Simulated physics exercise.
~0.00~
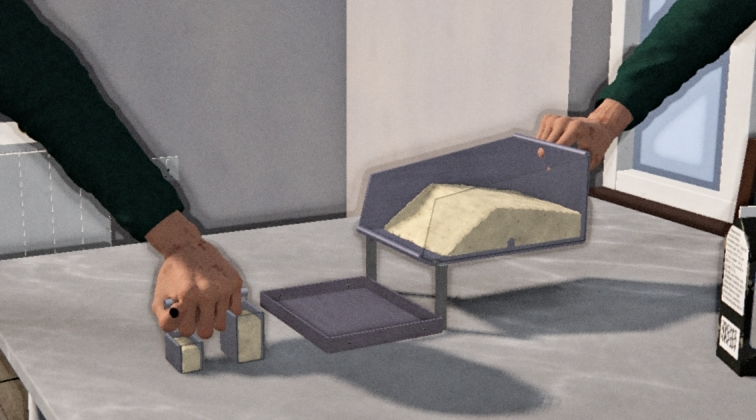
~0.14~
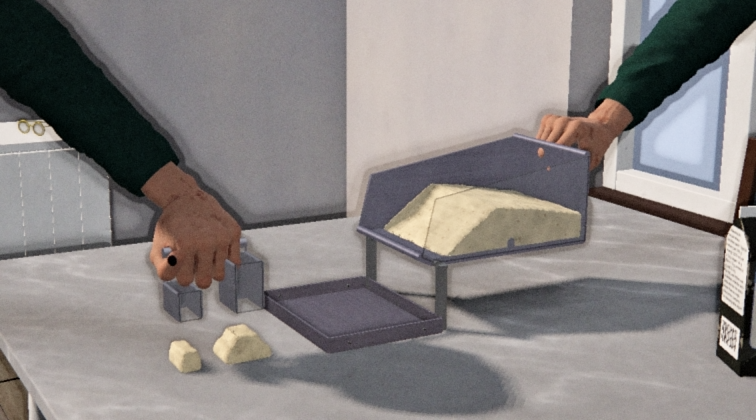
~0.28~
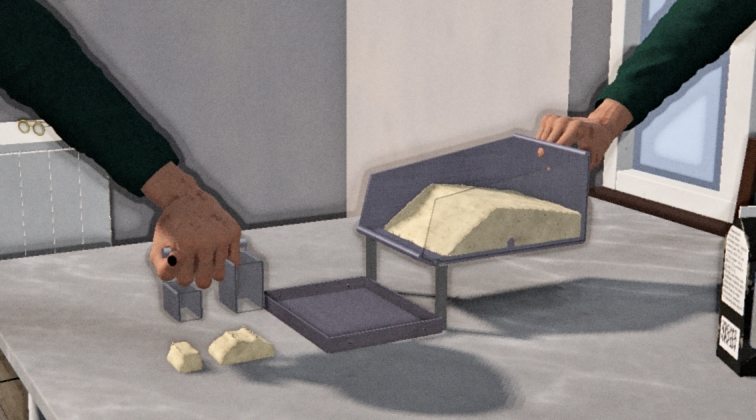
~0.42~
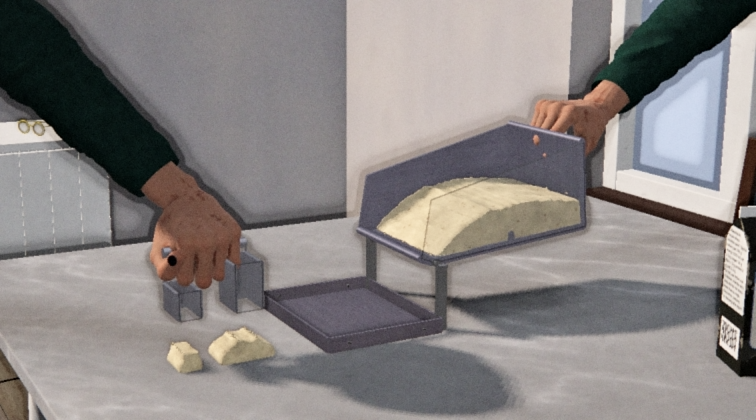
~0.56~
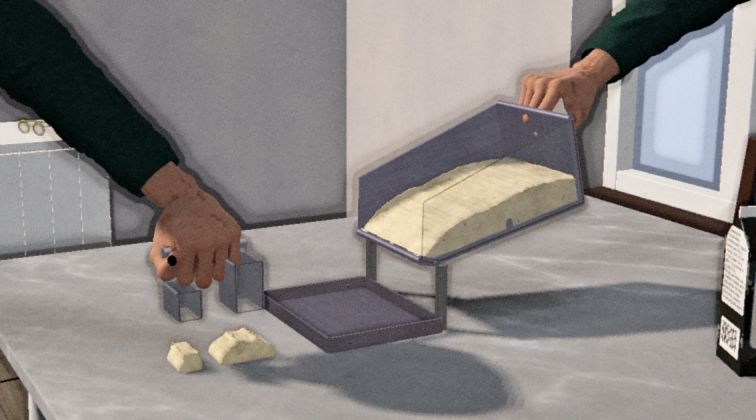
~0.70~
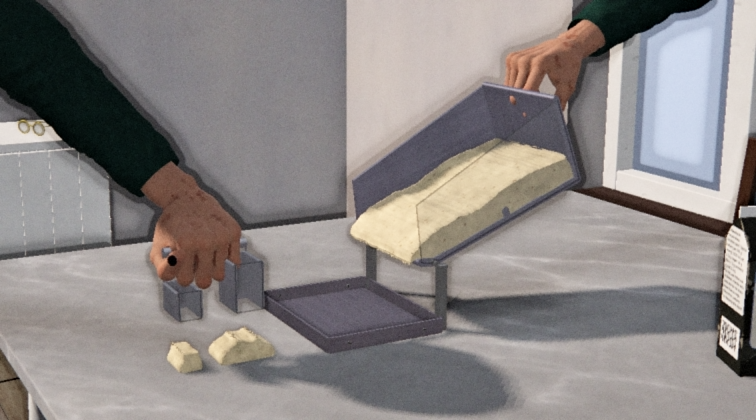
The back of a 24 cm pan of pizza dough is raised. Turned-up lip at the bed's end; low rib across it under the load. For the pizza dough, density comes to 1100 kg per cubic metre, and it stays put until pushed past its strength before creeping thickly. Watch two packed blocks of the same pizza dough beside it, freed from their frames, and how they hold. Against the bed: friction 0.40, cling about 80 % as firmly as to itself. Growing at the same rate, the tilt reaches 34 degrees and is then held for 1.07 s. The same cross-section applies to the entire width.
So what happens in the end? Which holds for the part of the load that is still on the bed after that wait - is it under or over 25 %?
Of the two, under.
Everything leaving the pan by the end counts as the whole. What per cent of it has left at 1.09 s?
Roughly 60 per cent.
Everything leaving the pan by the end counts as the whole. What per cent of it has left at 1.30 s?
Close to 90 in a hundred.
After 0.87 s, the tilt is 31 degrees and 83 % is on the bed.
After 1.09 s, the tilt is 34 degrees and 53 % is on the bed.
After 1.30 s, the tilt is 34 degrees and 30 % is on the bed.
After 1.51 s, the tilt is 34 degrees and 21 % is on the bed.
After 2.04 s, at the end, the tilt is 34 degrees and 20 % is on the bed.
